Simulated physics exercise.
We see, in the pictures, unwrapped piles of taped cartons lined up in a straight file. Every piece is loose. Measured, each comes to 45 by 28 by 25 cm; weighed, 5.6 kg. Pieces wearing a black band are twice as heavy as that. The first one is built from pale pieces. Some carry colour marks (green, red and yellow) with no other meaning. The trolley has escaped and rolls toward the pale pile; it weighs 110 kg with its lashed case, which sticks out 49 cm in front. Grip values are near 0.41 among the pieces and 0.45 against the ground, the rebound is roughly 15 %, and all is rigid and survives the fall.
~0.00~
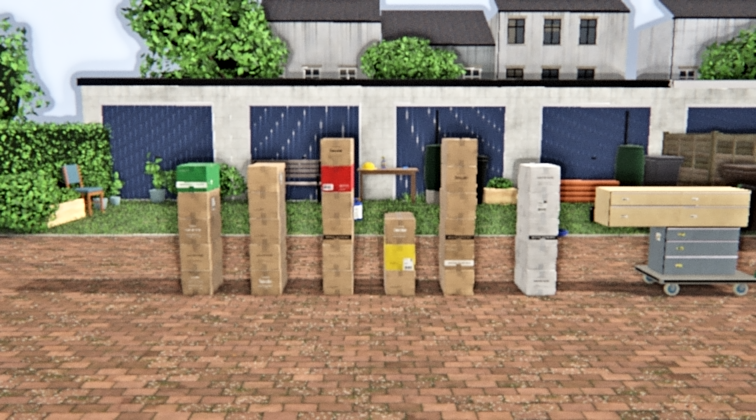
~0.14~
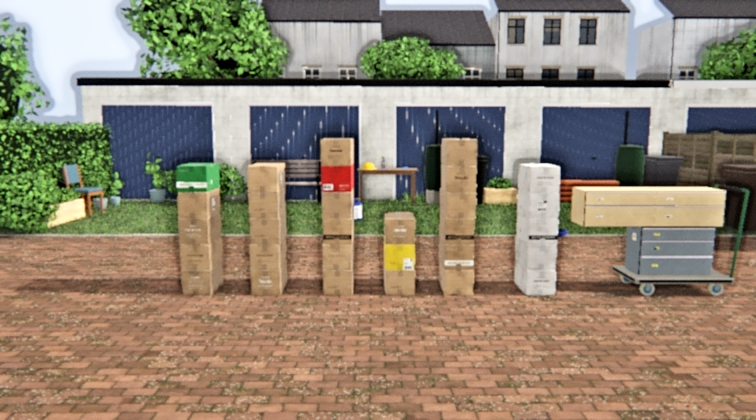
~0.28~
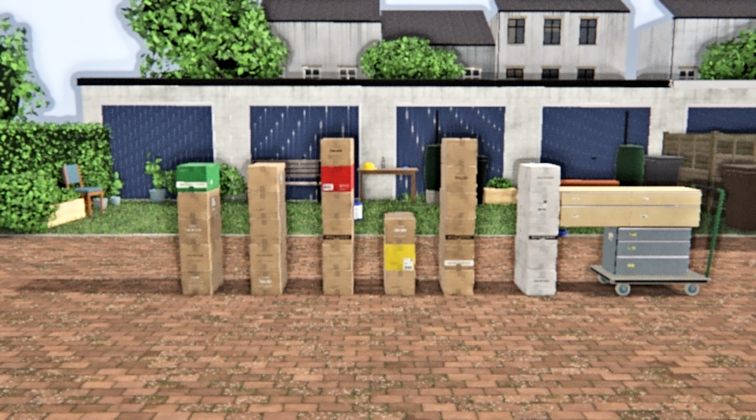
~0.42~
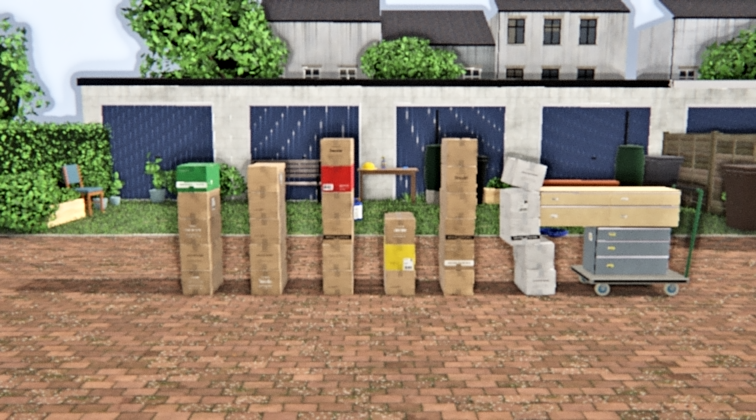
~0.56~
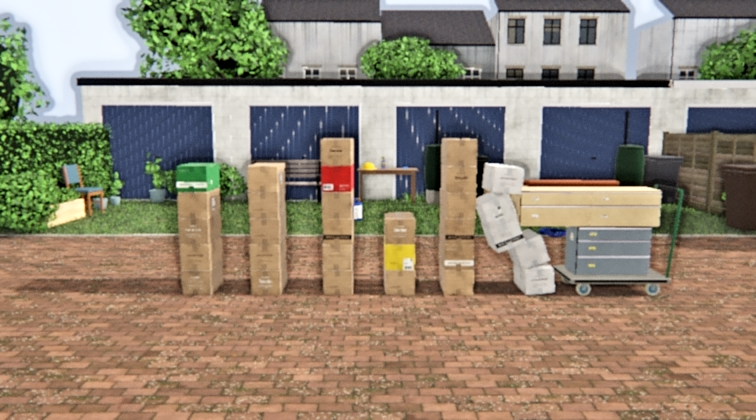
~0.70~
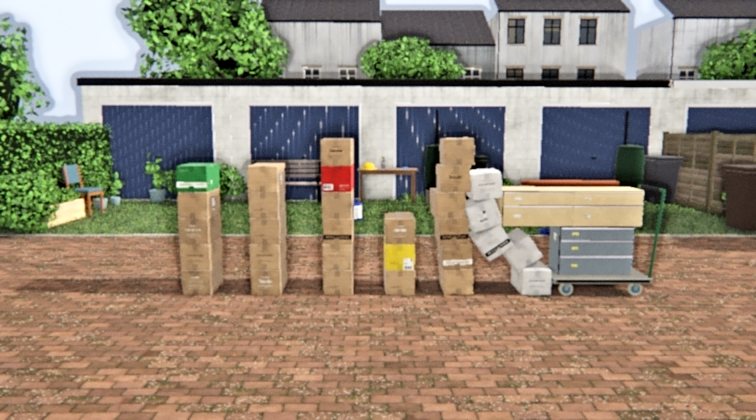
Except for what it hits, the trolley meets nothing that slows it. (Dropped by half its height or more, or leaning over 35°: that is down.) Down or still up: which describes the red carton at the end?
The piece is lost.
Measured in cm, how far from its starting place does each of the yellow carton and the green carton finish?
The yellow one ends 40 cm from its start and the green one 230 cm.
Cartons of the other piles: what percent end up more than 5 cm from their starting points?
It works out to 100 percent.
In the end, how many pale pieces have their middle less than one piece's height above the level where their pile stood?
That makes 1 in all.
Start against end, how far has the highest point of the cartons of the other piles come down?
I'd put it at around 65 cm.
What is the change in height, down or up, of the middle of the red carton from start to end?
70 cm lower.
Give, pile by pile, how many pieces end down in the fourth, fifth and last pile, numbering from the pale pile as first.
Pieces by pile: Fourth 6, fifth 5, last 4.
Around 1.14 s, 4 of the pale pile down; none of the 25 other cartons down, 9 disturbed; red carton unmoved; yellow carton tipped 7°.
Around 2.02 s, 4 of the pale pile down; 9 of the 25 other cartons down; red carton tipped 24°, 8 cm lower; yellow carton tipped 47°, 9 cm lower.
Around 2.82 s, 4 of the pale pile down; 24 of the 25 other cartons down; red carton tipped 39°, 54 cm lower; green carton tipped 60°, 72 cm lower.
Finally (3.9 s), 4 of the pale pile down; 24 of the 25 other cartons down; red carton tipped 46°, 70 cm lower; green carton on its side; yellow carton tipped 50°, 10 cm lower. Seen by the last camera, middles, red carton near (207, 248).
